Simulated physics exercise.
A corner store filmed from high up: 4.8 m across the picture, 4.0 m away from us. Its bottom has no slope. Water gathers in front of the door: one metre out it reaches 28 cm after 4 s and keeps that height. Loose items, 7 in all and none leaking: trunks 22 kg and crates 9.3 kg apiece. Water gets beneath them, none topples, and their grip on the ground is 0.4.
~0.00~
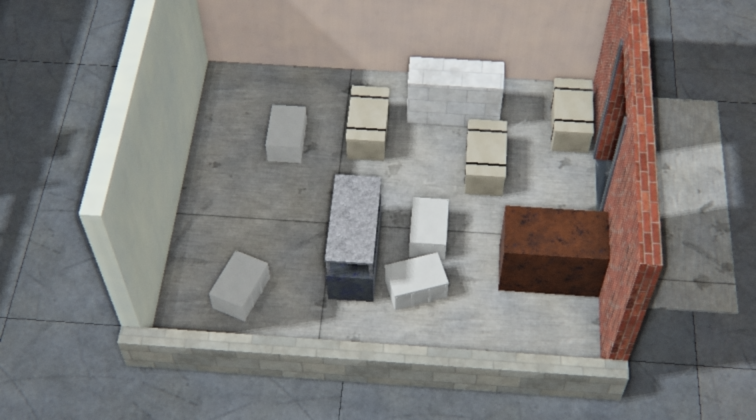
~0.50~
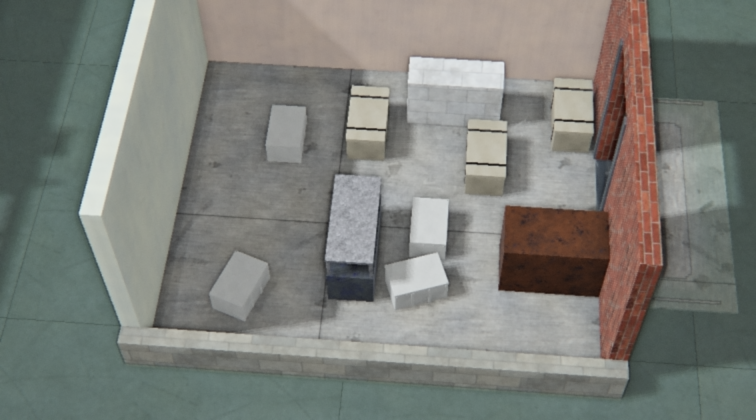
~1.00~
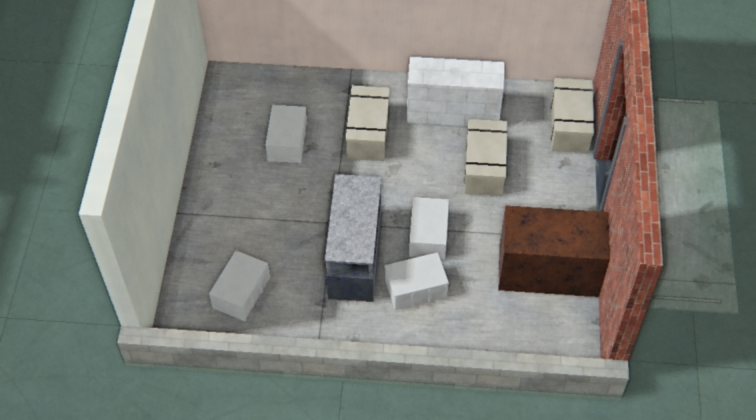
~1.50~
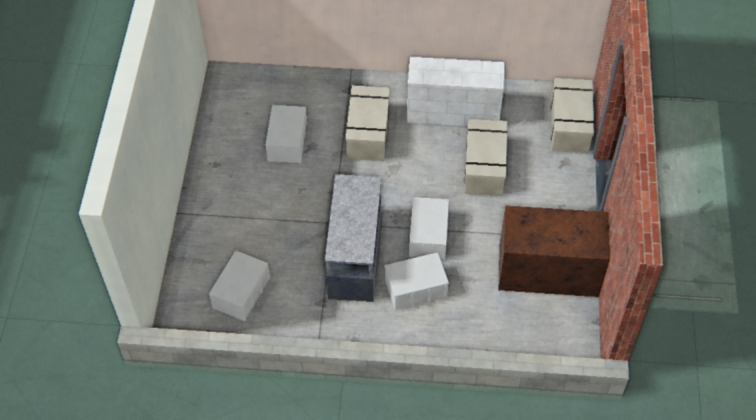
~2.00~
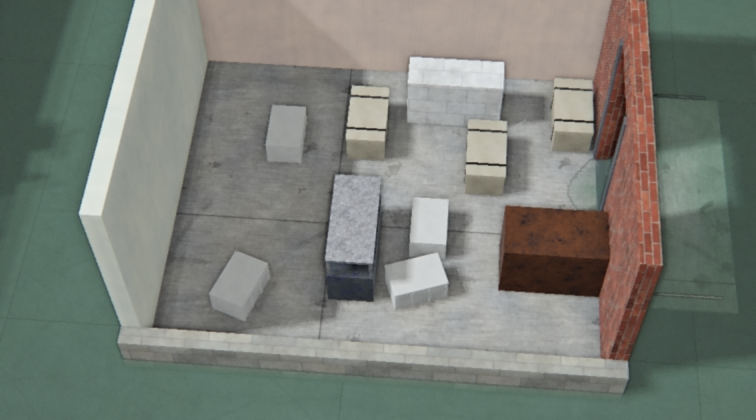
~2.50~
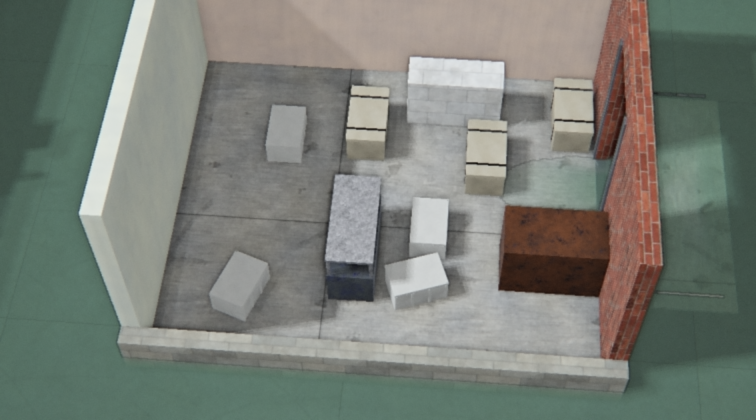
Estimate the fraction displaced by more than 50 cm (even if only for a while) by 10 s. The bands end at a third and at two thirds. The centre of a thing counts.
It is two thirds or more.
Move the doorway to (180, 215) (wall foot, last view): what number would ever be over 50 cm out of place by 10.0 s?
In that case 4 of them.
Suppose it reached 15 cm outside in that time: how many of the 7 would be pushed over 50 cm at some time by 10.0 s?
Then 3.
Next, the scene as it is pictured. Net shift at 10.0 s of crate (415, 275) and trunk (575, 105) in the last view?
In that order: 200 cm, 20 cm.
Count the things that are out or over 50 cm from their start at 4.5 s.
By then 1.
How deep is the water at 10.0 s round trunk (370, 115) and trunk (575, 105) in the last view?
About 9 and 6 cm.
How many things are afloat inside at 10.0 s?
7 of them.
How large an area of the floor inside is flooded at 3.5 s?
Some 3.0 m2.
After 3.5 s 0 of 7 are over 50 cm from their spots; 0 afloat.
After 4.5 s 1 of 7 are over 50 cm from their spots; 0 afloat.
After 7.0 s 5 of 7 are over 50 cm from their spots; 3 afloat.
After 10.0 s 6 of 7 are over 50 cm from their spots, and 6 have been at some point; 7 afloat.
